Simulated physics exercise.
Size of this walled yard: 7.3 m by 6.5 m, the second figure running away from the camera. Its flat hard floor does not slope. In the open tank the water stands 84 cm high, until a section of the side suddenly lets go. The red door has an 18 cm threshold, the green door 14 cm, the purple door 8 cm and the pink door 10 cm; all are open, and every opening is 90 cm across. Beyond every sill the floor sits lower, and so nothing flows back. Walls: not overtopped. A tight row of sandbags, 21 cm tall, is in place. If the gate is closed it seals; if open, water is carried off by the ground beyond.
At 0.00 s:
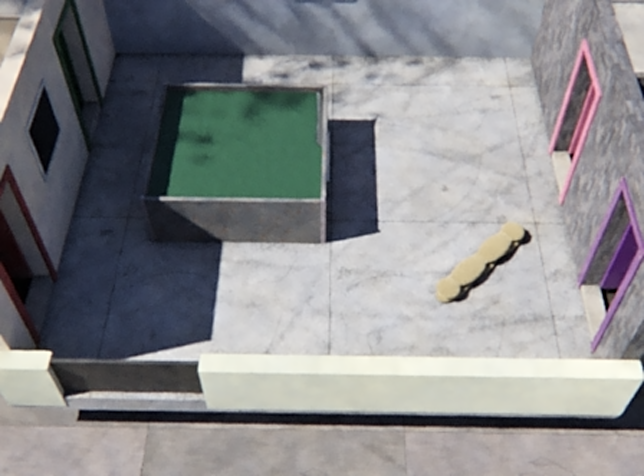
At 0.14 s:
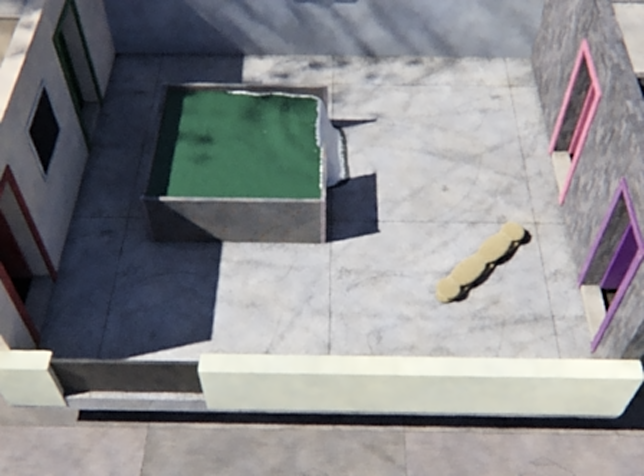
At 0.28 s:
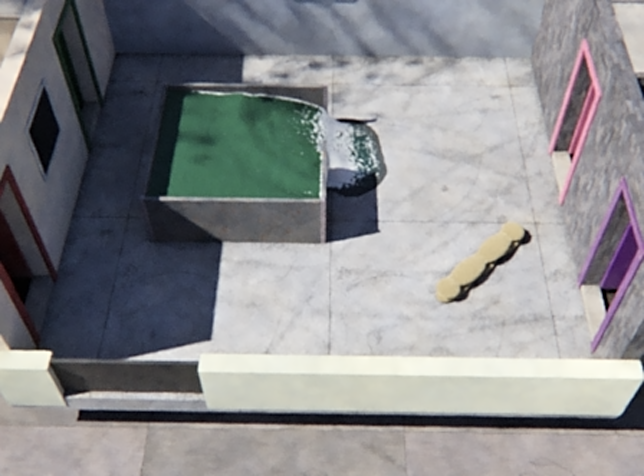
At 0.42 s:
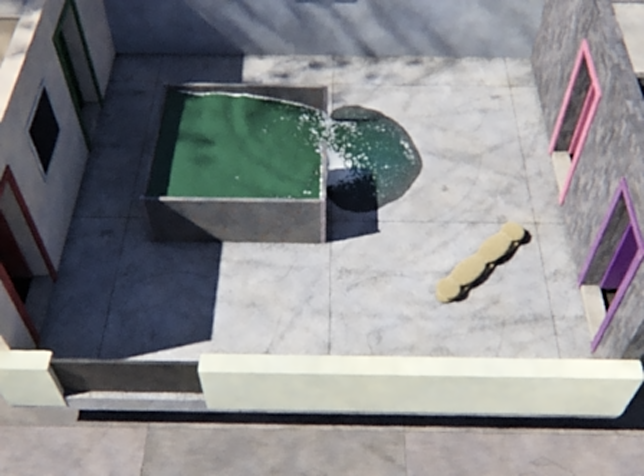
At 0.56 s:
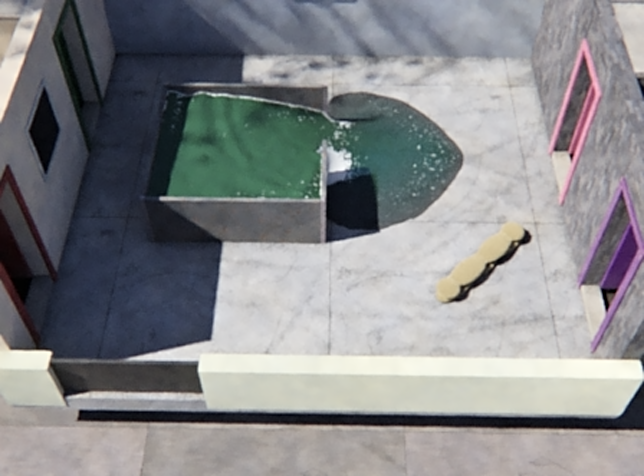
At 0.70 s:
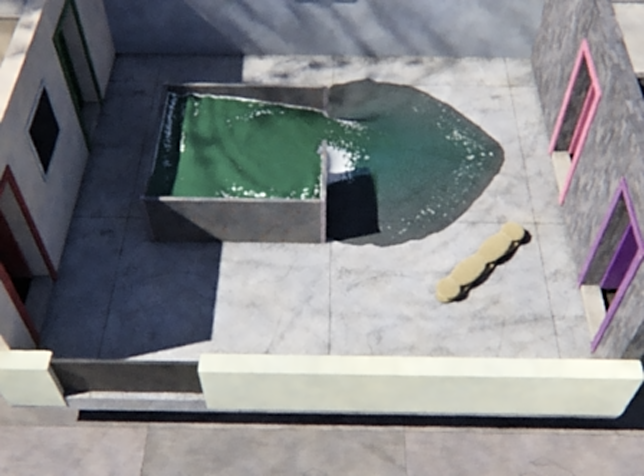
Open tank of green water in a walled yard pouring from its right side, a rounded pool spreading across the pale floor.
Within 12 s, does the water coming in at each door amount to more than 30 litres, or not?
At the red door: Not more than 30 litres. At the green door: Not more than 30 litres. At the purple door: Not more than 30 litres. At the pink door: More than 30 litres.
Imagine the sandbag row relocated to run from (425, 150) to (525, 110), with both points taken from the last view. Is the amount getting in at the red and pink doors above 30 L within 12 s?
Then: Red under, pink above.
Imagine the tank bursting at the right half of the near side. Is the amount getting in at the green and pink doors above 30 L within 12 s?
Outcome at green: Not exceeded; outcome at pink: Not exceeded.
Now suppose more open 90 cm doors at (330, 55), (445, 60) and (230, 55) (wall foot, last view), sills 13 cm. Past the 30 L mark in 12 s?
In sequence the answers are less than that, more than that and less than that.
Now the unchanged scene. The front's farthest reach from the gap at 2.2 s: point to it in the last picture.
Near (585, 339).
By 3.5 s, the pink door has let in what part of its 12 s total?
About 50 per cent.
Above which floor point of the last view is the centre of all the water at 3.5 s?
The water's centre sits at about (359, 166).
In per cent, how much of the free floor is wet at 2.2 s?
I'd say around 35 %.
After 1.4 s water covers 30 % of the floor and is deepest (50 cm) near (329, 149); red door not reached, green door not reached, purple door not reached, pink door 18 cm at the sill, 29 L in.
After 2.2 s water covers 35 % of the floor and is deepest (52 cm) near (531, 83); red door not reached, green door not reached, purple door 3 cm at the sill, 0 L in, pink door 34 cm at the sill, 141 L in.
After 3.5 s water covers 50 % of the floor and is deepest (30 cm) near (329, 149); red door not reached, green door not reached, purple door 5 cm at the sill, 0 L in, pink door 28 cm at the sill, 305 L in.
After 7.0 s water covers 85 % of the floor and is deepest (18 cm) near (551, 177); red door not reached, green door 10 cm at the sill, 0 L in, purple door 6 cm at the sill, 0 L in, pink door 19 cm at the sill, 546 L in.
After 12.0 s water covers 95 % of the floor and is deepest (18 cm) near (94, 138); red door 13 cm at the sill, 0 L in, green door 11 cm at the sill, 0 L in, purple door 8 cm at the sill, 6 L in, pink door 10 cm at the sill, 606 L in.
